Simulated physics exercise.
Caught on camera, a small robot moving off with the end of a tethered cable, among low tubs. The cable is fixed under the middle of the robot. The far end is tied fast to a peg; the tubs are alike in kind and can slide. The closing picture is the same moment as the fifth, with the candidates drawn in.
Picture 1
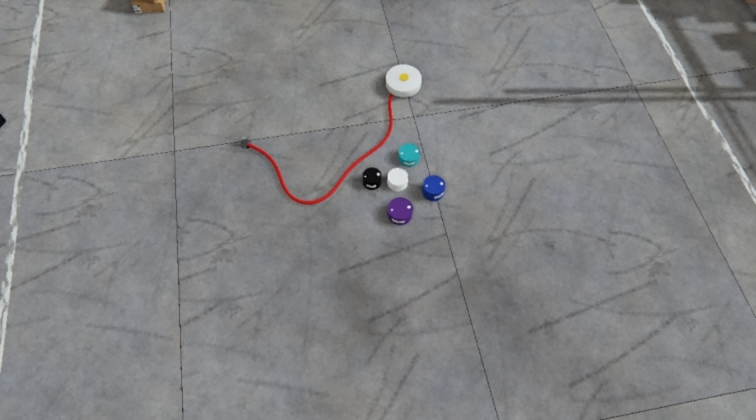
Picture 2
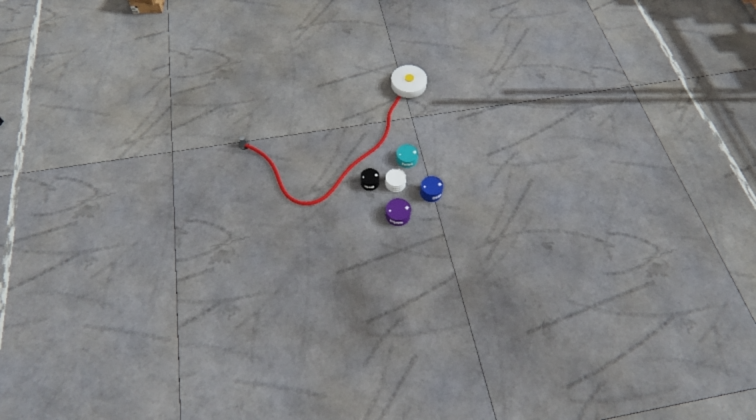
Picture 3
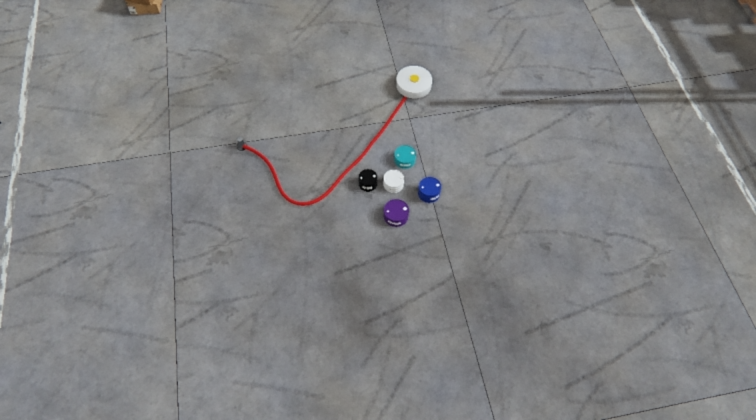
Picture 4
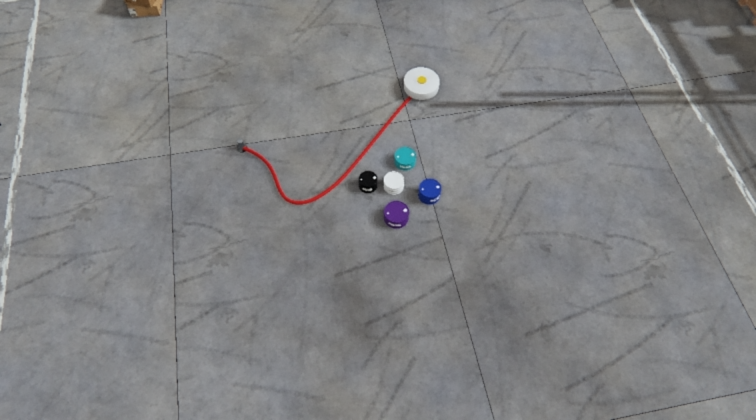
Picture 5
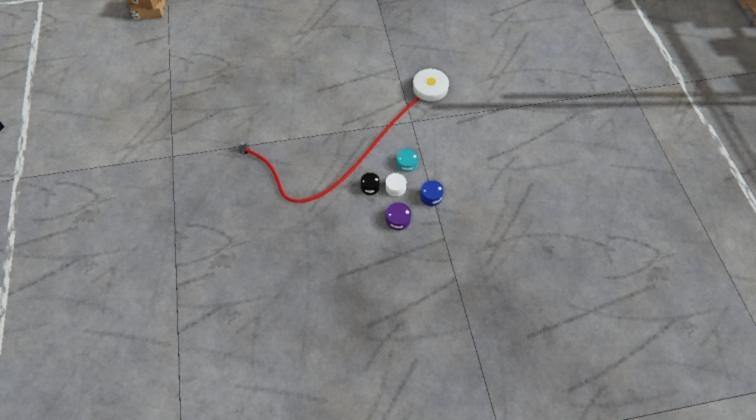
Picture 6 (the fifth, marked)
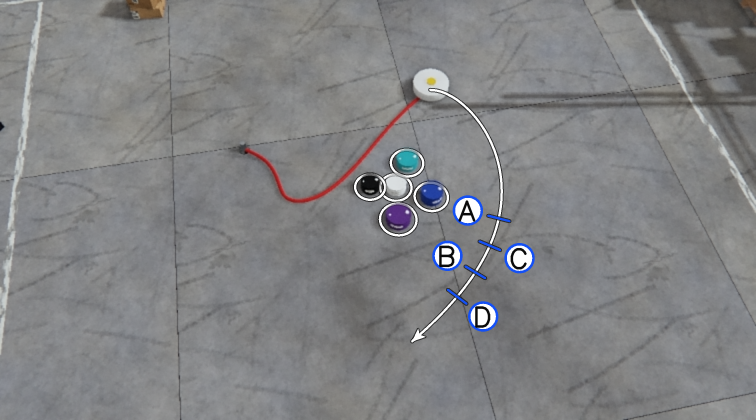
On a gray tiled floor, a round white robot with a yellow dot crept a short way right, drawing the red cable attached to it straighter, while the five small colored tubs nearby stayed put.
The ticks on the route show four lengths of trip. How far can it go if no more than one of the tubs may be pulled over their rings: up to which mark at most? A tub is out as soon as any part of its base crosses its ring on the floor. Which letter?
C.
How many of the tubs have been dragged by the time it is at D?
By then, four.
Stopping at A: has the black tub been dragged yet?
No.
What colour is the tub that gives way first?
Turquoise.
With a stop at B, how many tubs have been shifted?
By then, three.
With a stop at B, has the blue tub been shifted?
Yes.
On the marked copy, A at (499, 218); B at (475, 272); C at (490, 246); D at (457, 297); the route from (430, 90) via (501, 202) to (412, 341).
With C. Early on, robot (484, 123).
Further on, robot (503, 185).
At the end, robot (491, 242); turquoise tub (405, 166); one over the rings.
As for the rest, A is within the limit but short; B has three over the rings; D has four over the rings.
